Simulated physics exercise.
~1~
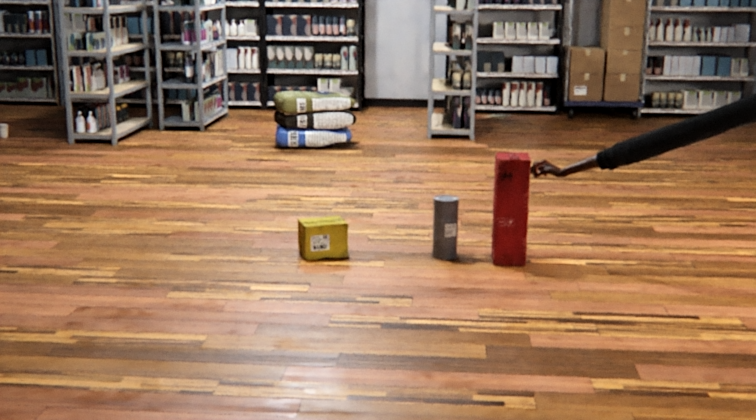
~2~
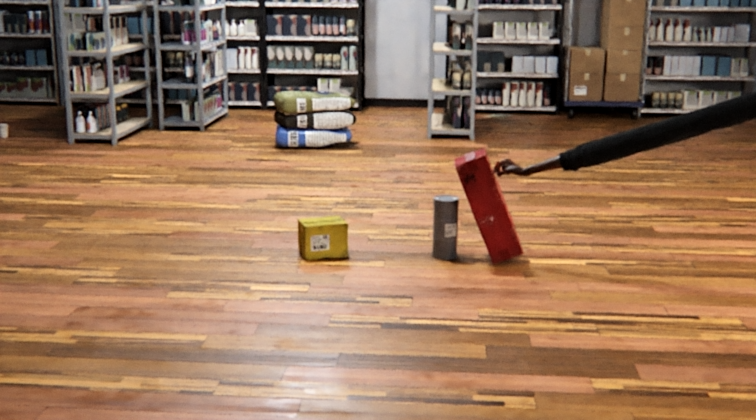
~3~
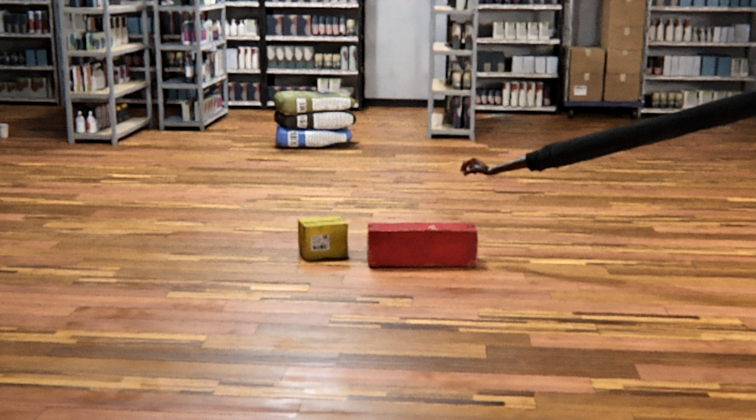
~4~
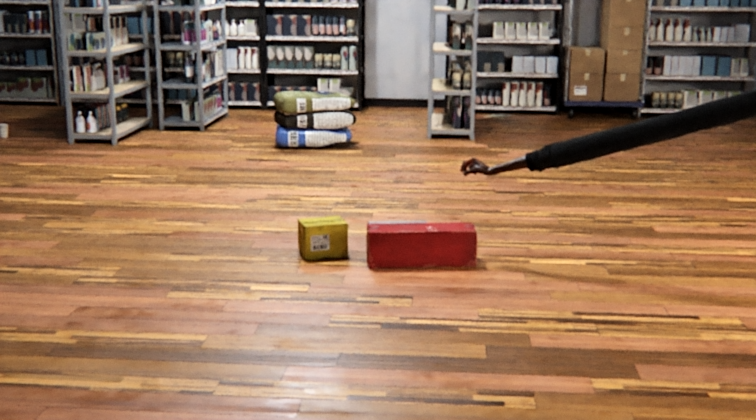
In this clip, a dark mechanical arm pushes the top of an upright red box leftward, tilting it toward a grey canister beside a yellow box. The red box topples and ends on its side near the unmoved yellow box, with the canister no longer visible.
